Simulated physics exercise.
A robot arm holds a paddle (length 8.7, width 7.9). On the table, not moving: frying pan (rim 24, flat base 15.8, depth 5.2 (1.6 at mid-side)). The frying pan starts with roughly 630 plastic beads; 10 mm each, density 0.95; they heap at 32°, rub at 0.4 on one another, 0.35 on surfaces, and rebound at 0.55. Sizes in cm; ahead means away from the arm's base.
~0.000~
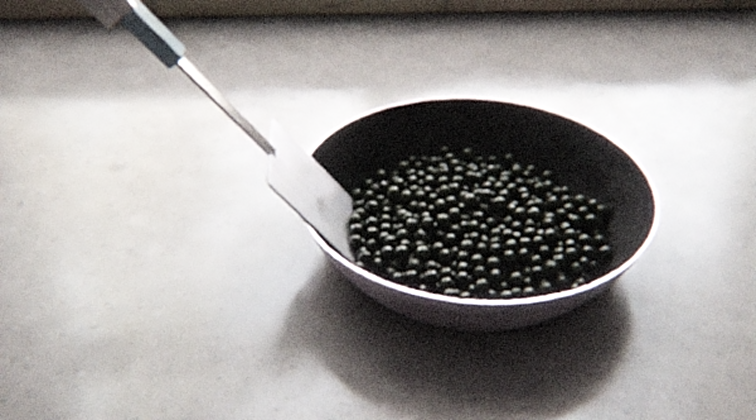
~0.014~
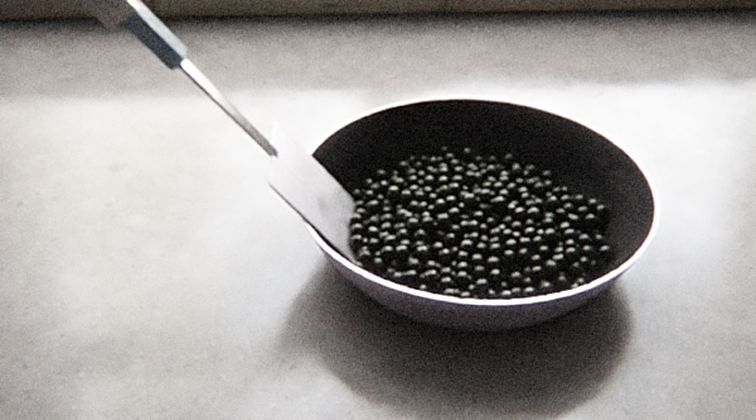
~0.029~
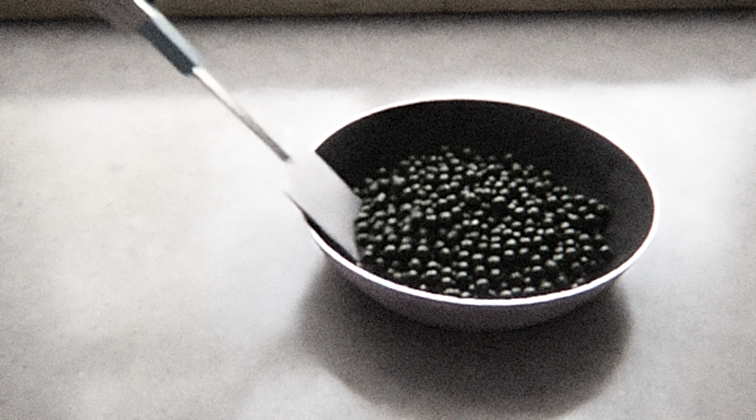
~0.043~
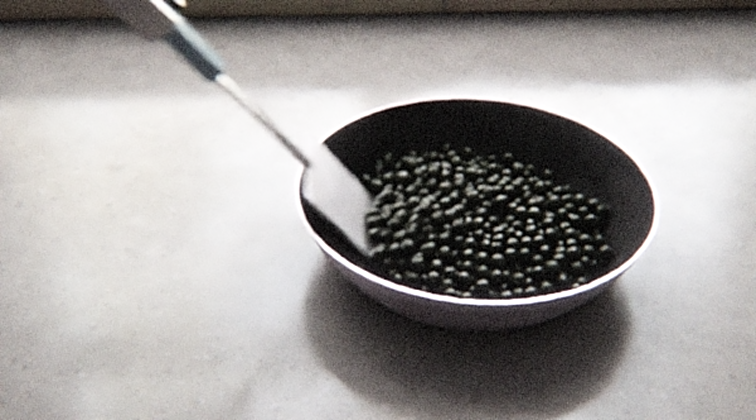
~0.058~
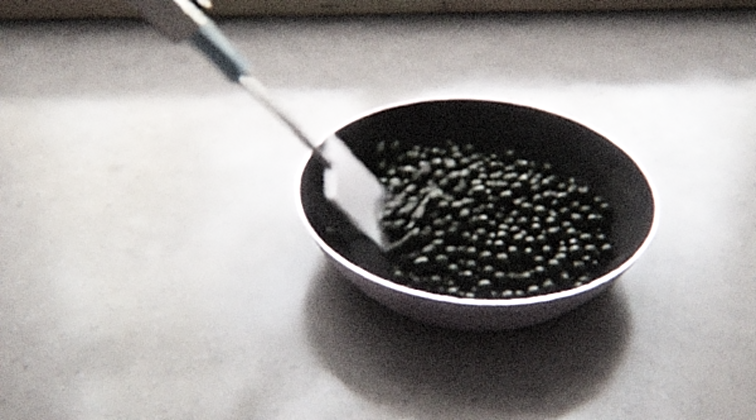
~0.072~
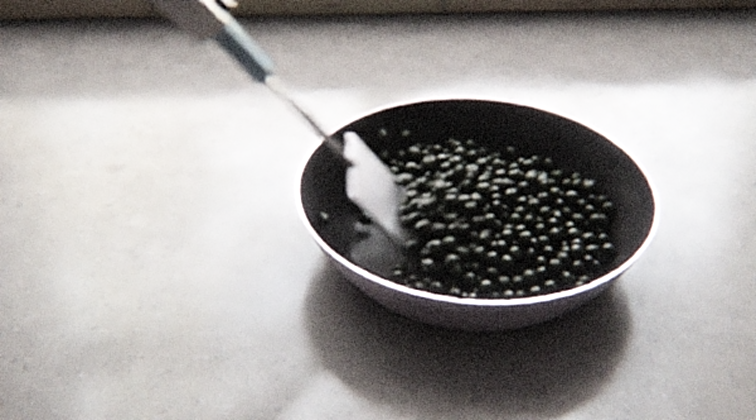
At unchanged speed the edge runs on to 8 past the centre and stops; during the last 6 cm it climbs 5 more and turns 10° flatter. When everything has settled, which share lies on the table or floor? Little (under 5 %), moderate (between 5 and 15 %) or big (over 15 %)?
Answer: Big; over 15 % of the plastic beads finish on the table or floor.
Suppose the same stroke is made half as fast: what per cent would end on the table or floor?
Then about 10 per cent.
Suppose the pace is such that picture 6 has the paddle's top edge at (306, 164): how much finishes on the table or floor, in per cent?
About 10 per cent.
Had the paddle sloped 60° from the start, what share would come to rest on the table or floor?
In that case some 20 per cent.
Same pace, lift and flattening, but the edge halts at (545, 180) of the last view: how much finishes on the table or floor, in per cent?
Some 10 per cent.
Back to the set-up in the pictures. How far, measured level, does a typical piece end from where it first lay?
Roughly 3 cm.
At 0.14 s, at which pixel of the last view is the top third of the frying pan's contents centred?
Around (536, 193).
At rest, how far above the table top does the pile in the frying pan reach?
Some 5.0 cm.
After 0.11 s, sloping 52°, highest piece 7 above the table; 634 in the frying pan.
After 0.14 s, sloping 48°, highest piece 9 above the table; 633 in the frying pan, 1 on the blade or in flight.
After 0.36 s, sloping 42°, highest piece 8 above the table; 492 in the frying pan, 77 on the table or floor, 65 on the blade or in flight.
After 1.41 s, sloping 42°, highest piece 5 above the table; 491 in the frying pan, 143 on the table or floor.
In the end, 491 in the frying pan, 143 on the table or floor. That is 23 % on the table or floor.
